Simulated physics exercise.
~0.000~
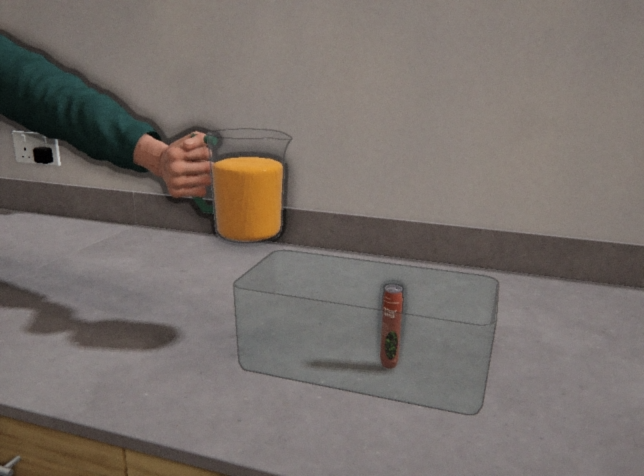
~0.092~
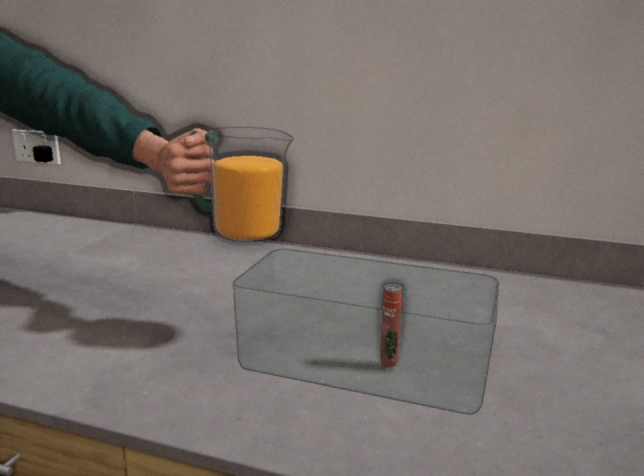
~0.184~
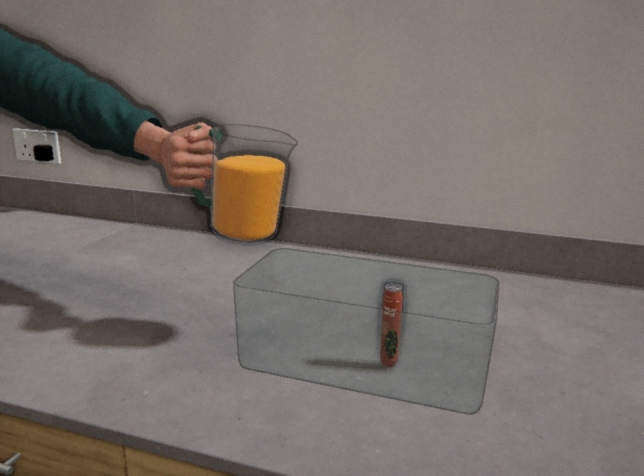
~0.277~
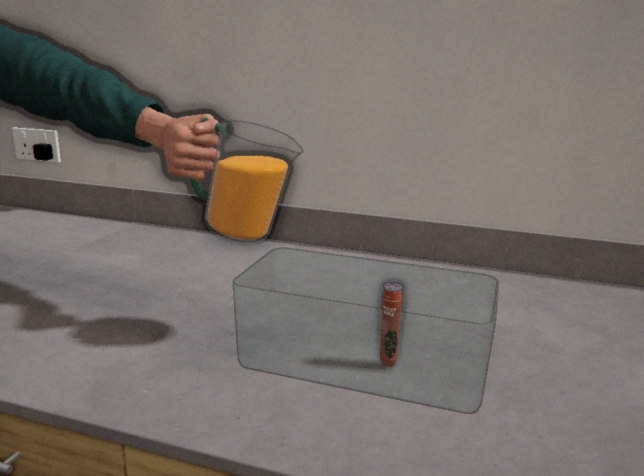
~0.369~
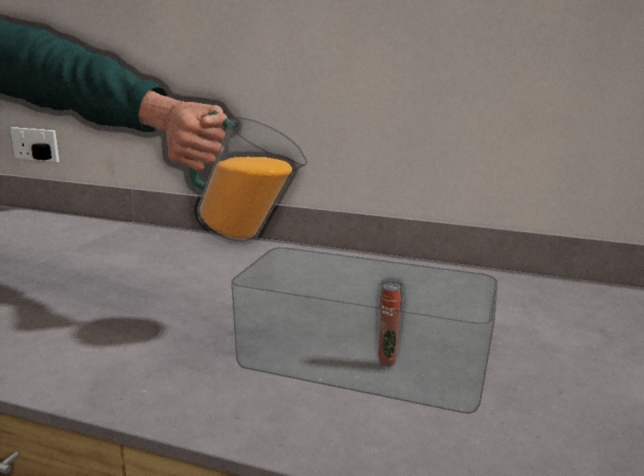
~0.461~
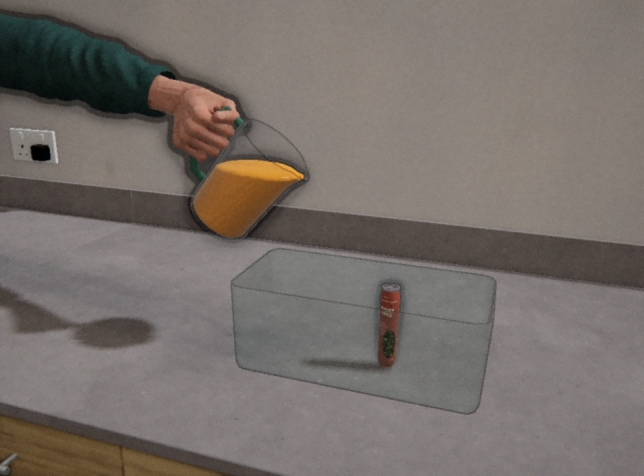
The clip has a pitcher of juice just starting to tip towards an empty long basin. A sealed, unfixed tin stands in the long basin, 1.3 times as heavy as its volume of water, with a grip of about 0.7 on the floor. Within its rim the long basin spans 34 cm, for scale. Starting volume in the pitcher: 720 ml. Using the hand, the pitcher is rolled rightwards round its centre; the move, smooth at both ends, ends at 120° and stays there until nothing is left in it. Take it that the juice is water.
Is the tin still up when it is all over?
It is not overturned.
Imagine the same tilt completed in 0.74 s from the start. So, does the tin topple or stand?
The tin would stay balanced.
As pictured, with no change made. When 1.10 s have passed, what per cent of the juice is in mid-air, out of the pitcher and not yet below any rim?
Around 6 percent of the liquid.
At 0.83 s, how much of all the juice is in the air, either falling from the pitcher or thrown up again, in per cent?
It comes to about 18 percent.
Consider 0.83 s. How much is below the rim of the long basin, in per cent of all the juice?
Around 18%.
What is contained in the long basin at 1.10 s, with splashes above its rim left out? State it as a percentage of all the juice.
84 %, more or less.
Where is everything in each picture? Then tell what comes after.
Tilt 0°; pouring edge (291, 138); surface from (219, 161) to (281, 166); the long basin's rim runs from (255, 267) to (497, 301); the tin's top is at (393, 292), in the first frame.
Tilt 2°; pouring edge (292, 138); surface from (219, 160) to (282, 165), in the second frame.
Tilt 7°; pouring edge (297, 143); surface from (221, 159) to (284, 165), in the third frame.
Tilt 15°; pouring edge (302, 151); surface from (223, 160) to (288, 166), in the fourth frame.
Tilt 26°; pouring edge (306, 163); surface from (217, 173) to (293, 168), in the fifth frame.
Tilt 39°; pouring edge (309, 180); surface from (208, 178) to (303, 176), in the sixth frame.
By 0.83 s the tilt is 95° and 64 per cent is still to pour; the tin stands where it began.
By 1.10 s the tilt is 118° and 9 per cent is still to pour; the tin stands where it began.
By 1.38 s the tilt is 120° and 0 per cent is still to pour; the tin stands where it began.
By 1.69 s the tilt is 120° and 0 per cent is still to pour; the tin stands where it began.
At rest the tin stands where it began.
